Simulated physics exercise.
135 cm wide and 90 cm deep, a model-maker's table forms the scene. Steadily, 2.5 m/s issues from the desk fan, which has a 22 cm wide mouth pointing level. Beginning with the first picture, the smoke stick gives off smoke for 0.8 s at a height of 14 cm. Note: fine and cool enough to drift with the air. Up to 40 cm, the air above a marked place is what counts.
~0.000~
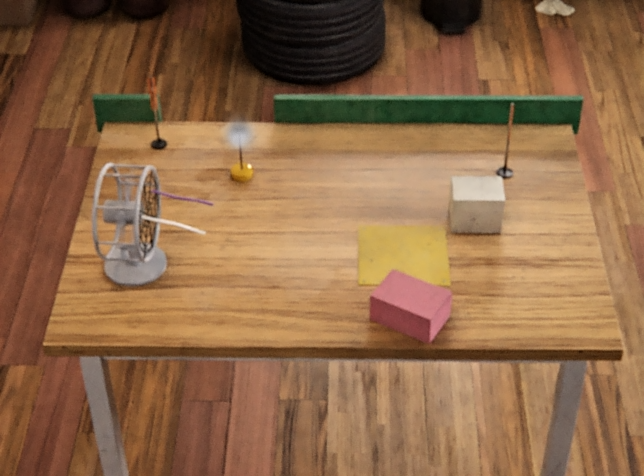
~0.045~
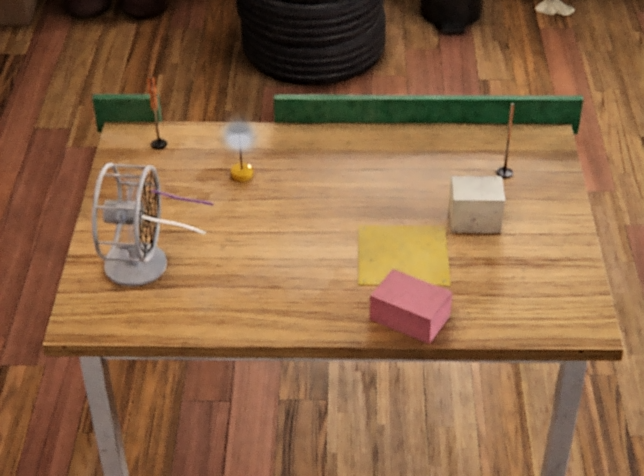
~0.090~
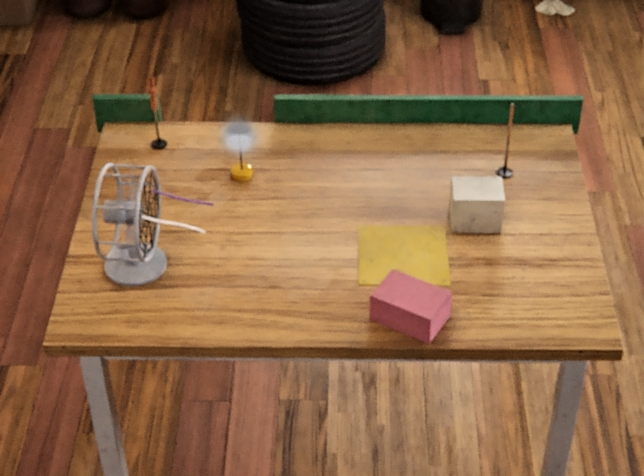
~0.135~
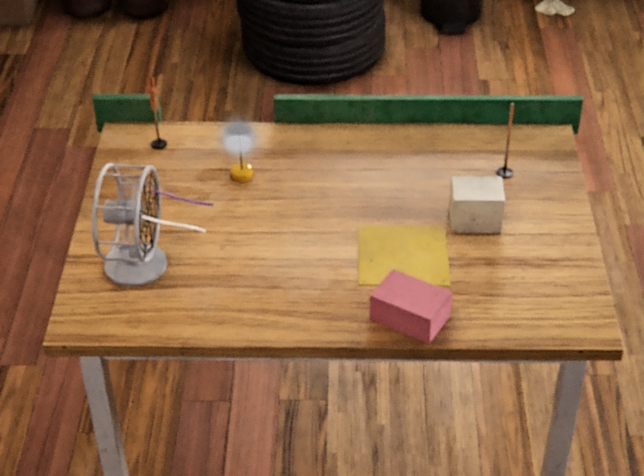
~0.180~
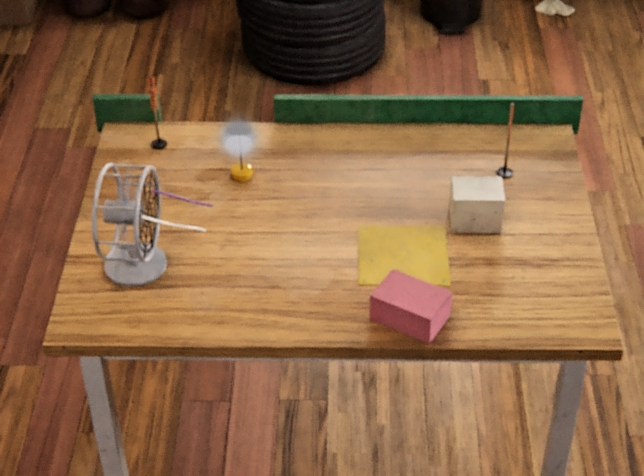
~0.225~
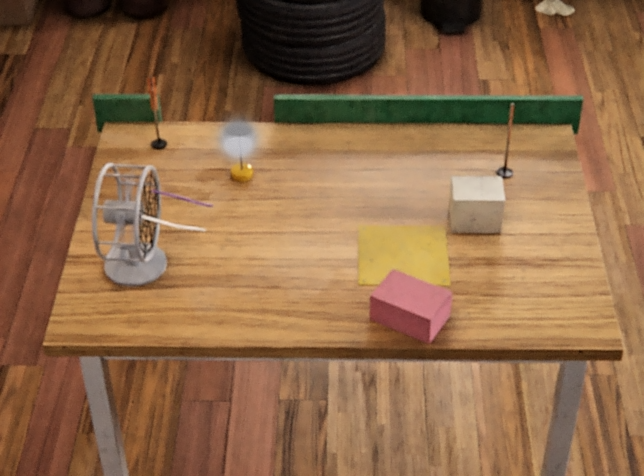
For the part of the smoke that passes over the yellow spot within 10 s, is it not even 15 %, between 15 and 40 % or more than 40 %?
The part of the smoke that passes over the yellow spot within 10 s is above 40 %.
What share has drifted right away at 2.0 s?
I'd put it at around 0 per cent.
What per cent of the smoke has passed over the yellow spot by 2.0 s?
About 1 %.
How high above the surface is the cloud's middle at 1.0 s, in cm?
I'd say around 12 centimetres.
By 1.0 s we count, 0 % has passed over the yellow spot, with 100 % still about or yet to come, and the middle of the rest is near (232, 156).
By 2.0 s we count, 1 % has passed over the yellow spot, with 100 % still about or yet to come, and the middle of the rest is near (211, 204).
By 4.0 s we count, 80 % has passed over the yellow spot, with 28 % still about or yet to come, and the middle of the rest is near (577, 271).
By 10.0 s we count, 81 % has passed over the yellow spot, with 1 % still about or yet to come.
